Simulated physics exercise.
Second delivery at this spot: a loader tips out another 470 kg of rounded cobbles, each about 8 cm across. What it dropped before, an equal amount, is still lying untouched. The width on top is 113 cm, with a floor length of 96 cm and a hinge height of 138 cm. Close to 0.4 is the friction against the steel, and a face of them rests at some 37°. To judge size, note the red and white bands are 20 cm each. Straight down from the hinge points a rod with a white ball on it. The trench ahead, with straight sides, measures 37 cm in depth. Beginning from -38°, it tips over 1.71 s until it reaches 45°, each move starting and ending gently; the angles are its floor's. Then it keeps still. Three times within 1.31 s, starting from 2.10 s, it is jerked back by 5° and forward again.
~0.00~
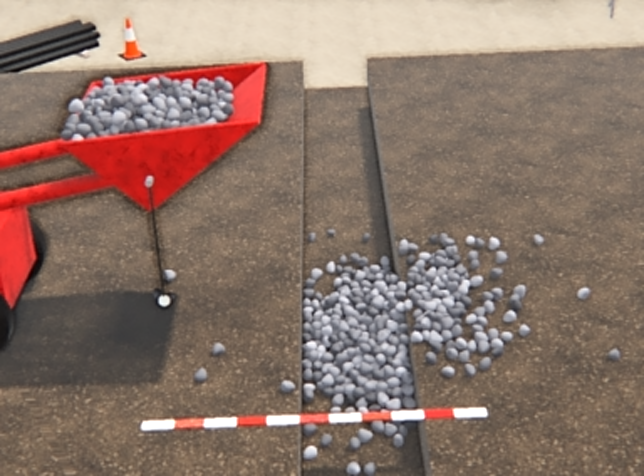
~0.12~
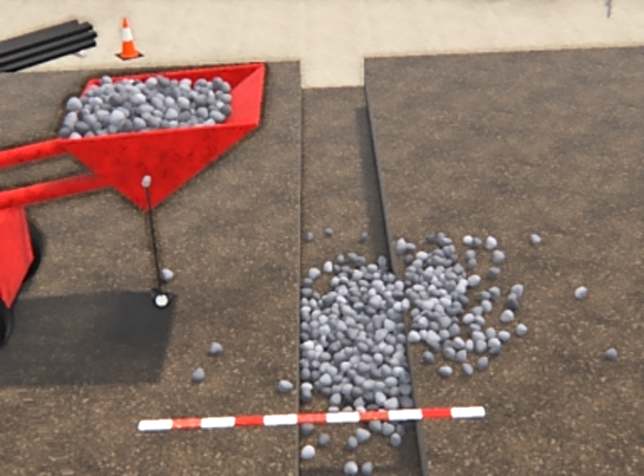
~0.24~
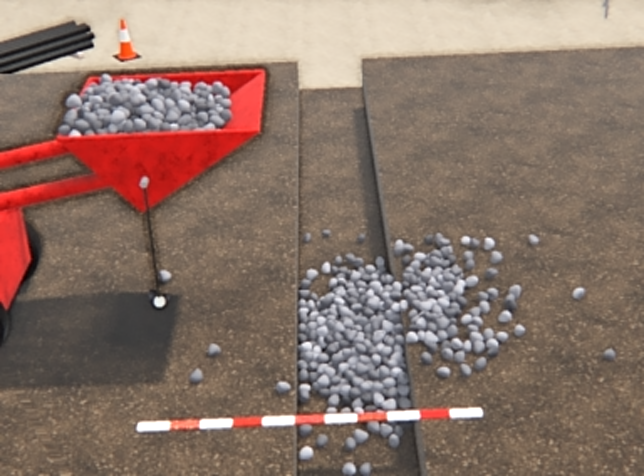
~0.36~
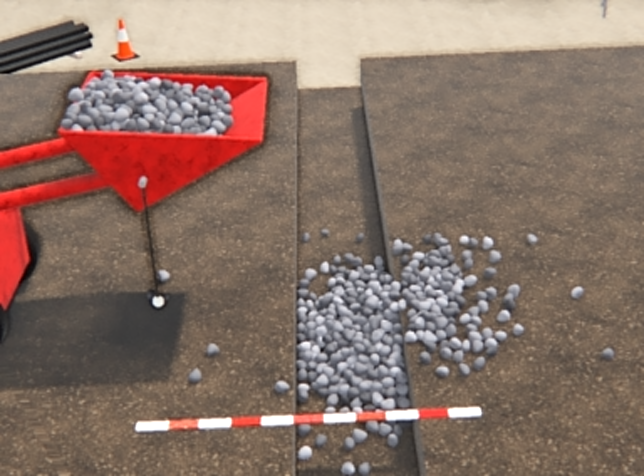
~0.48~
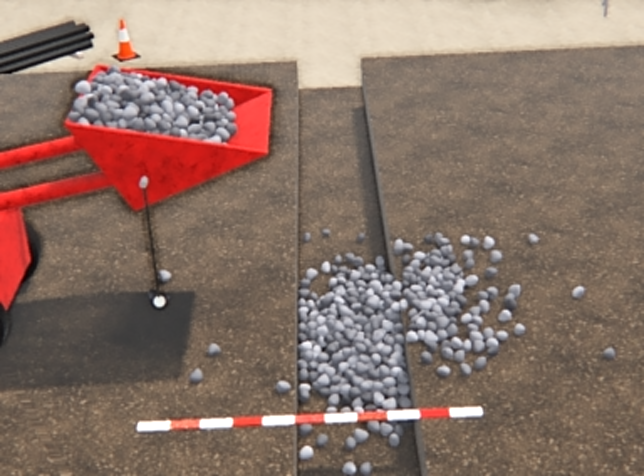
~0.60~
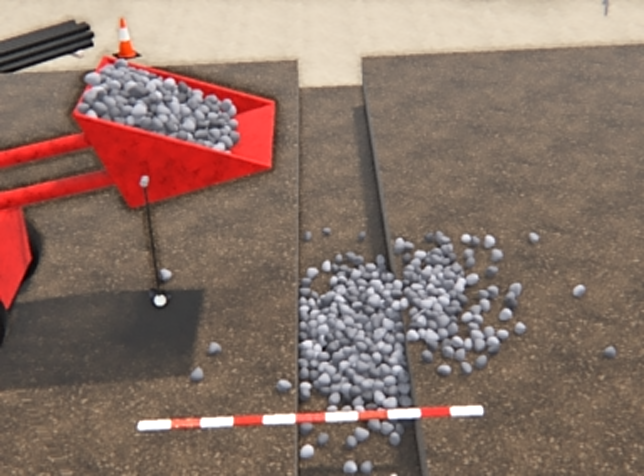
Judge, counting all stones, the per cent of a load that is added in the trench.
Close to 78 parts in a hundred.
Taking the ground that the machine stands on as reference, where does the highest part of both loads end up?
16 cm.
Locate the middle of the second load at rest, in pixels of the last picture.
Centre: Approx. (322, 318).
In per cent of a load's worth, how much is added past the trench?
0 in a hundred.
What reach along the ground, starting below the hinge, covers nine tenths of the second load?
Ahead of it by roughly 140 cm.
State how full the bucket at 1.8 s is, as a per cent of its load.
Near 20 per cent of the load is held.
After 1.3 s the floor is at 32°; in per cent of one load, 95 in the bucket, 6 short of the trench, 77 in the trench, 22 past the trench; the foremost stones are at (551, 283).
After 1.8 s the floor is at 45°; in per cent of one load, 20 in the bucket, 43 short of the trench, 116 in the trench, 22 past the trench; the foremost stones are at (551, 283).
After 3.9 s the floor is at 45°; in per cent of one load, 0 in the bucket, 23 short of the trench, 155 in the trench, 22 past the trench; the foremost stones are at (551, 283).
After 6.5 s the floor is at 45°; in per cent of one load, 0 in the bucket, 23 short of the trench, 155 in the trench, 22 past the trench; the foremost stones are at (551, 283). Net gain in the trench, 78.
